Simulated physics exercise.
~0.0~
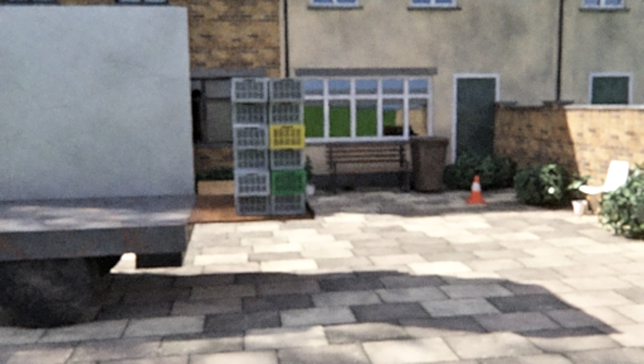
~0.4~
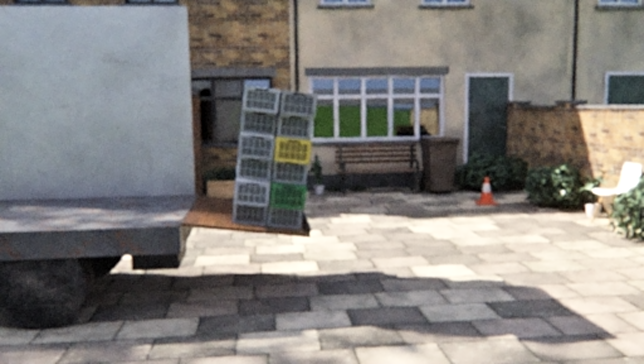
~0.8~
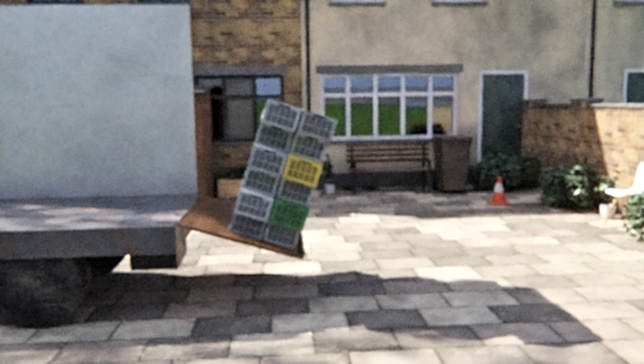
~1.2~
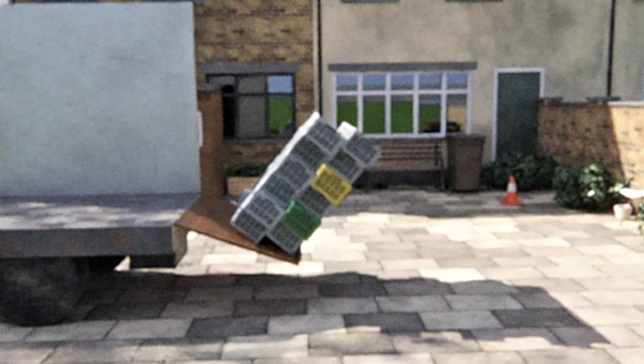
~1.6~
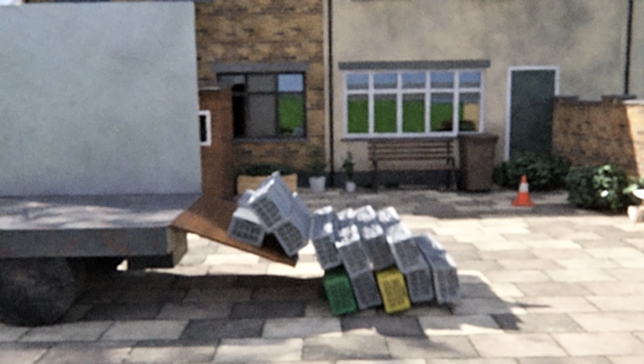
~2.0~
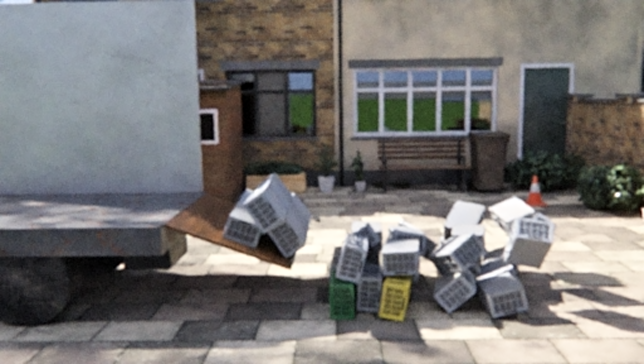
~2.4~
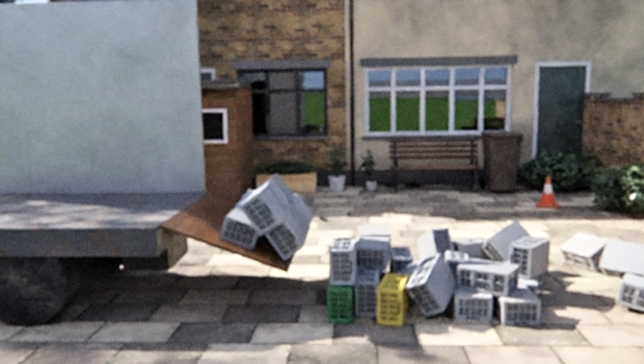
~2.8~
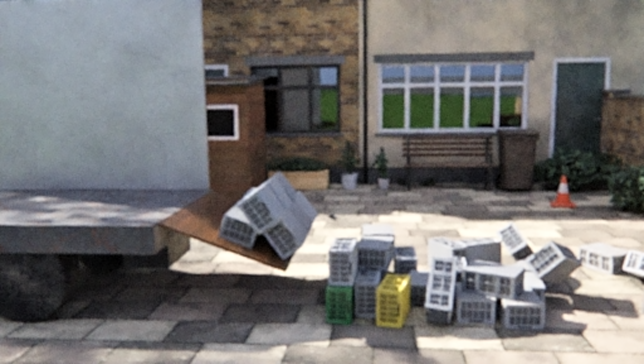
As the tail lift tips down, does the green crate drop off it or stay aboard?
The green crate drops off and ends up on the paving, next to the yellow one.
